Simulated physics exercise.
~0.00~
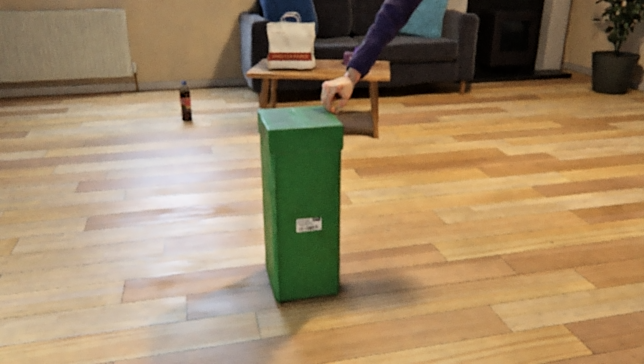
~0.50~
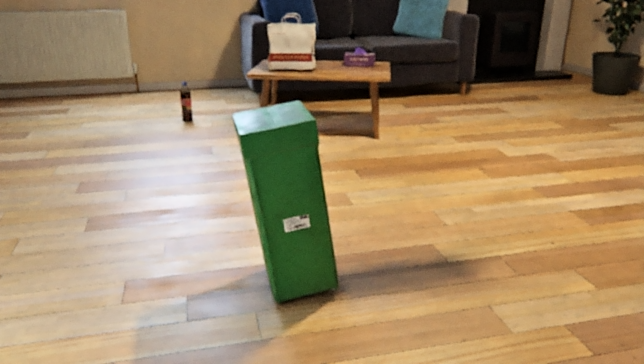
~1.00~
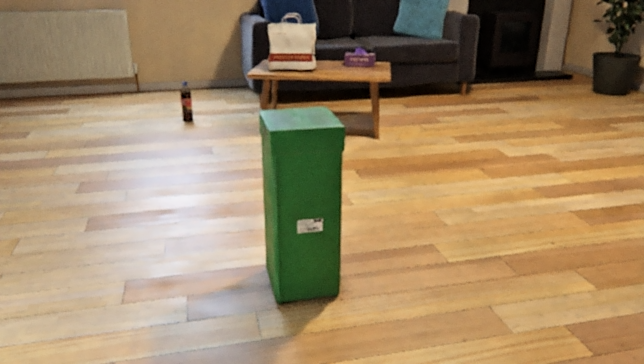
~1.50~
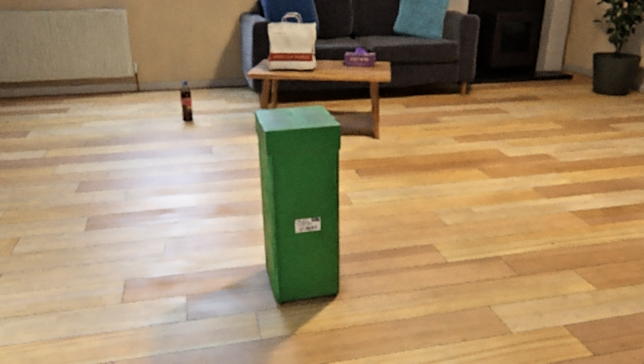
A tall green box tips left after a hand releases it, then rocks back upright.
